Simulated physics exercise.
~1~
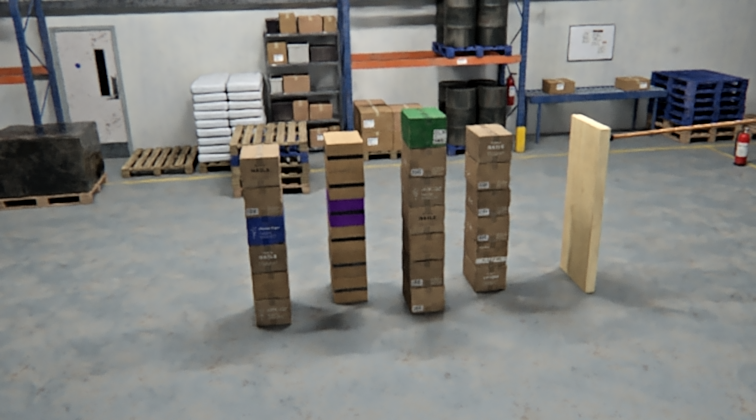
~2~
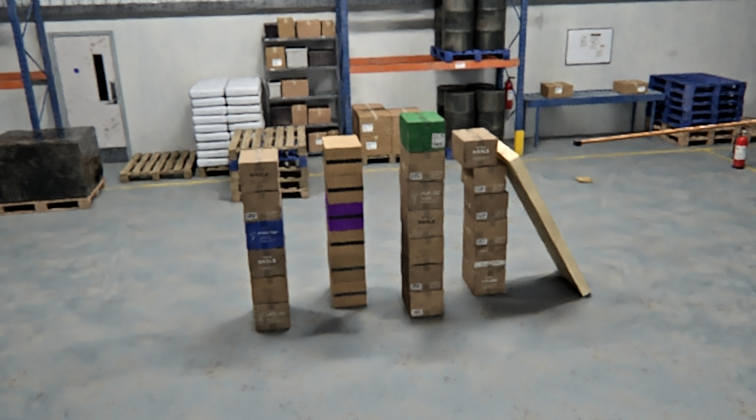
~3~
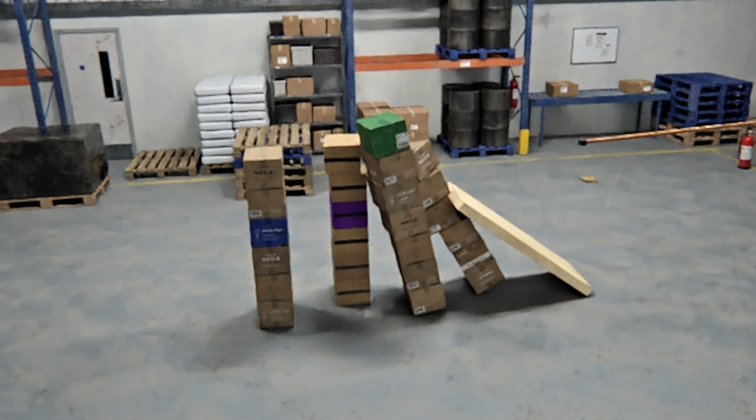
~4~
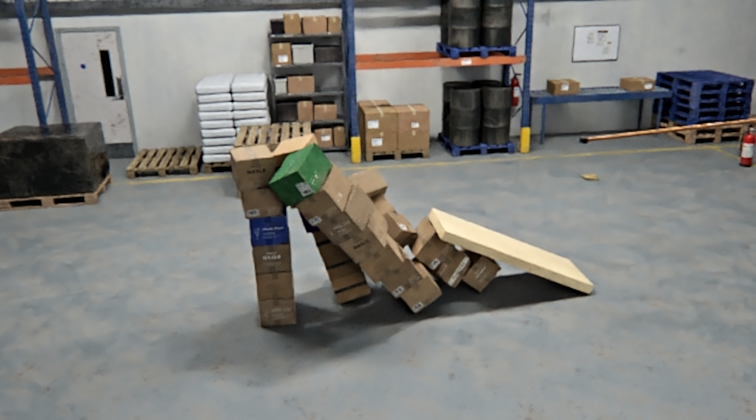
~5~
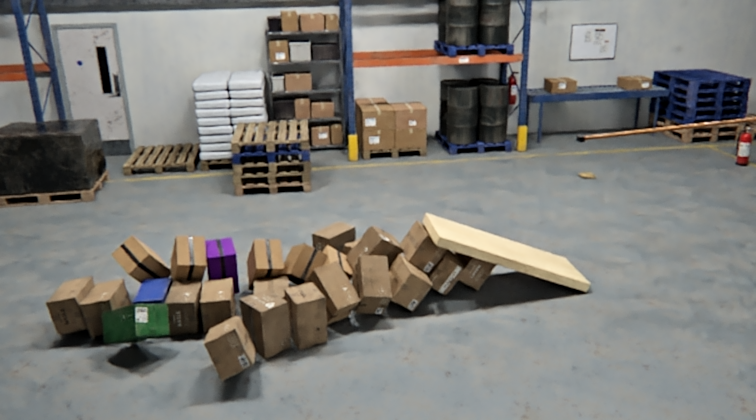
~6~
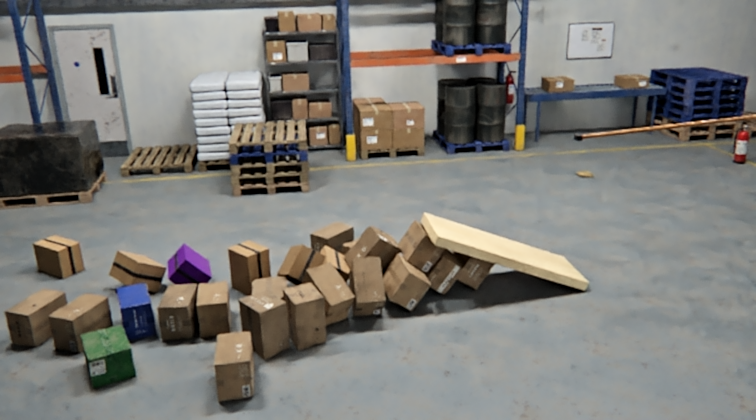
A wooden board tips left into tall carton stacks, toppling them all into a scattered heap.
